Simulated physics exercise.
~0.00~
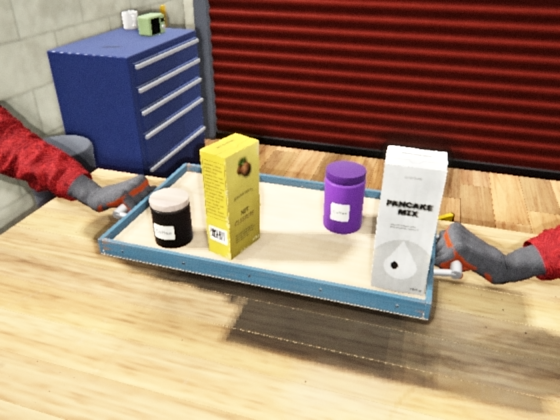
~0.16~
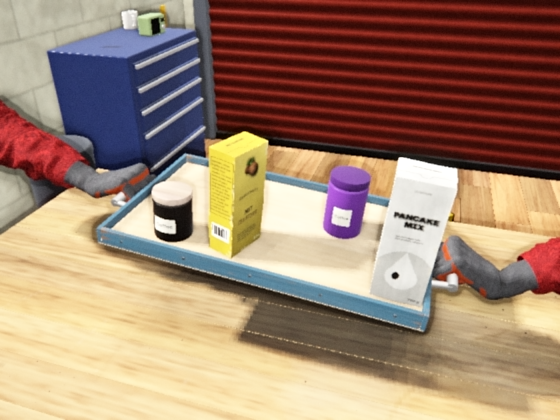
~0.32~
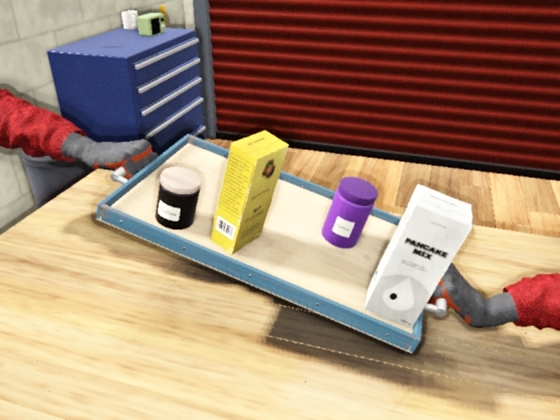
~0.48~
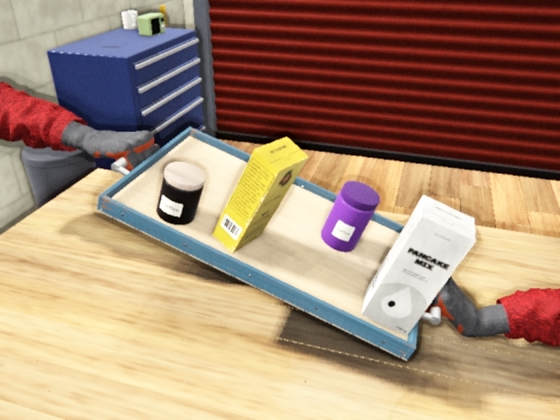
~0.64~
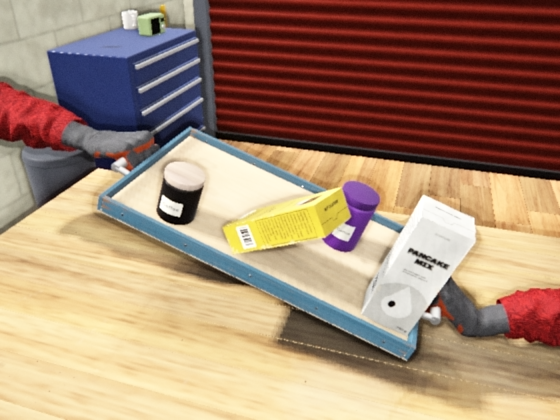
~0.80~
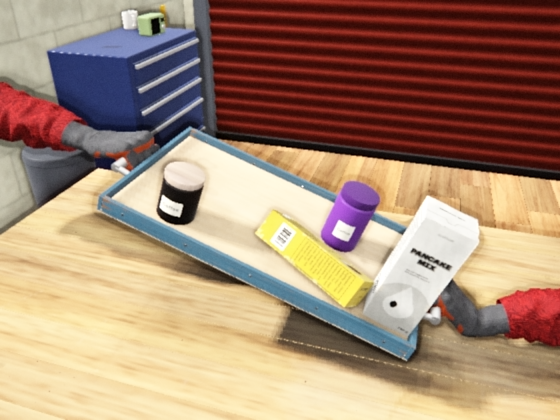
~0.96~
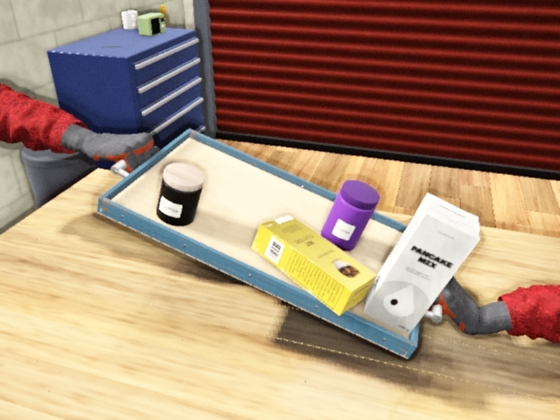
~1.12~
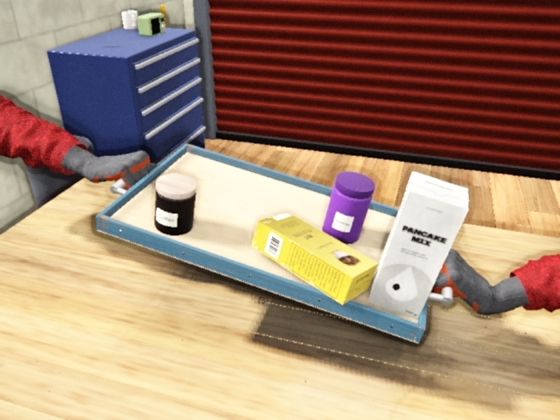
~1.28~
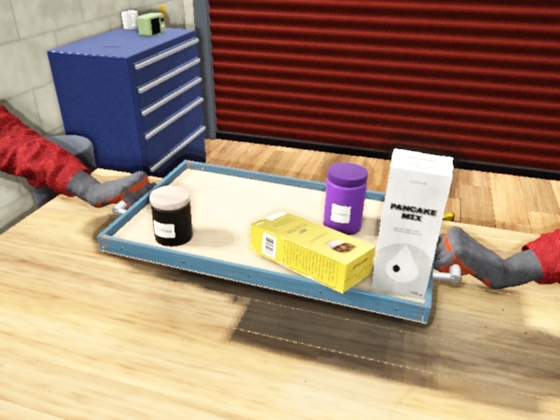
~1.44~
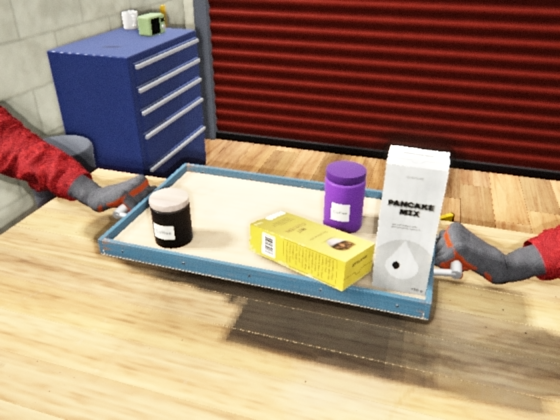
A blue-rimmed tray is held level by two gloved hands in red sleeves above a wooden table, seen from slightly above, with a blue drawer cabinet and red shutter behind. On it, from left to right, stand a black jar, a tall yellow packet, a purple jar and a white pancake mix carton. The hands tip the tray down to the right, and the yellow packet leans, then topples rightward onto its side near the carton. The hands level the tray again, leaving the packet lying down while both jars and the carton remain standing.
